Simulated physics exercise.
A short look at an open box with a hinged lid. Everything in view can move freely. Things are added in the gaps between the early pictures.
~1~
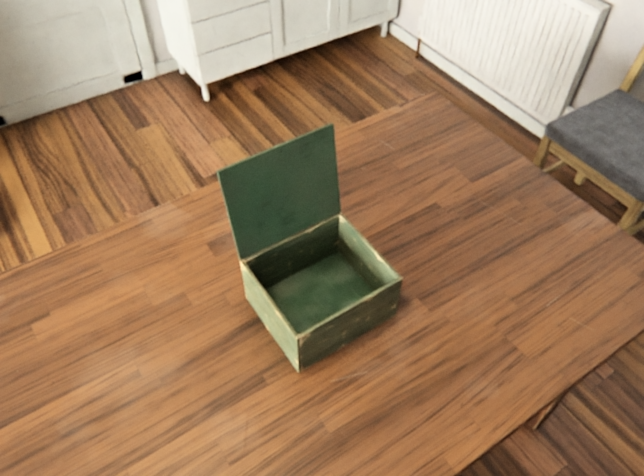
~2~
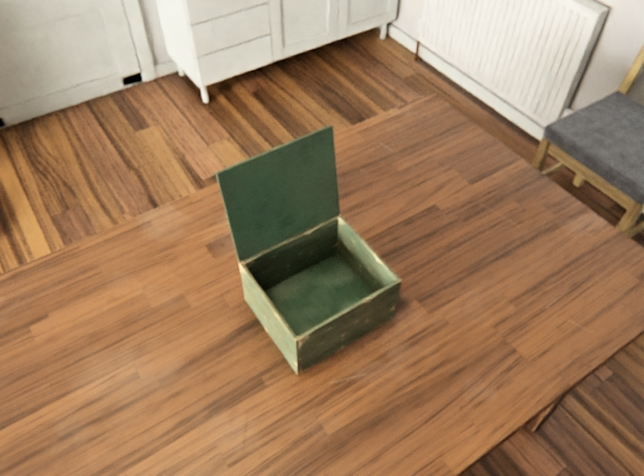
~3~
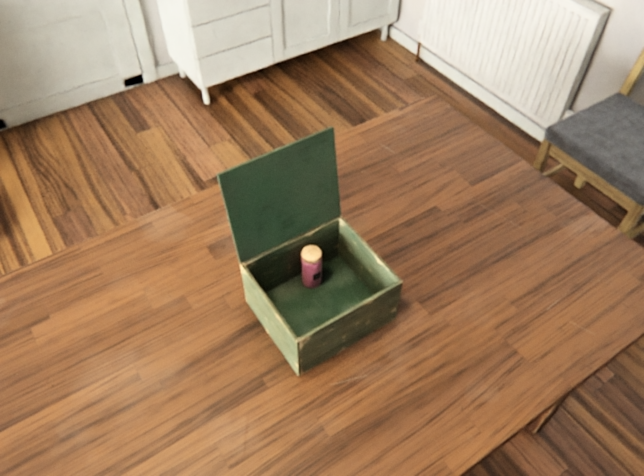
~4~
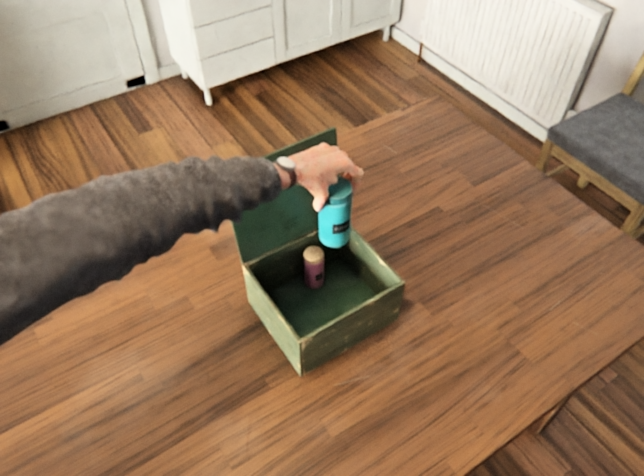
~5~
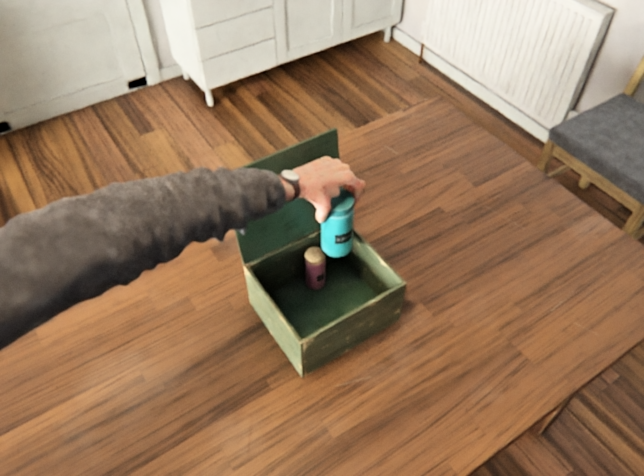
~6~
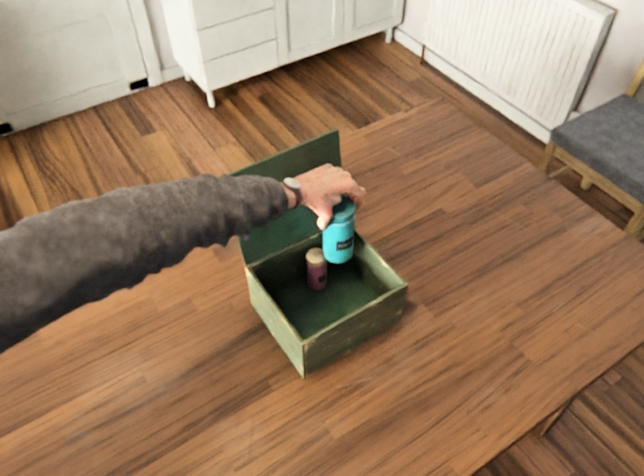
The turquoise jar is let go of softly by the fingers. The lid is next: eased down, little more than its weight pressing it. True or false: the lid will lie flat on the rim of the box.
True.
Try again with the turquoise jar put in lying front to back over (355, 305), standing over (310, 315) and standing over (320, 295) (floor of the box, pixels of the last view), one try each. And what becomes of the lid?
With the first placement the lid ends up closed; with the second, it remains open; with the third, it ends up closed.
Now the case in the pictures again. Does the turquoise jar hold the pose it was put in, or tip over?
After all that, it finishes out of line.
Then, 0.90 s later than the last frame, lid starting down; turquoise jar on its side near (349, 301).
Then, 1.80 s later than the last frame, lid 46° above the rim; turquoise jar on its side near (349, 301); pink shaker moved a little.
When it is over, lid shut; lying over in the box, turquoise jar; pink shaker as before. End places, in pixels of the last picture, turquoise jar near (348, 302).
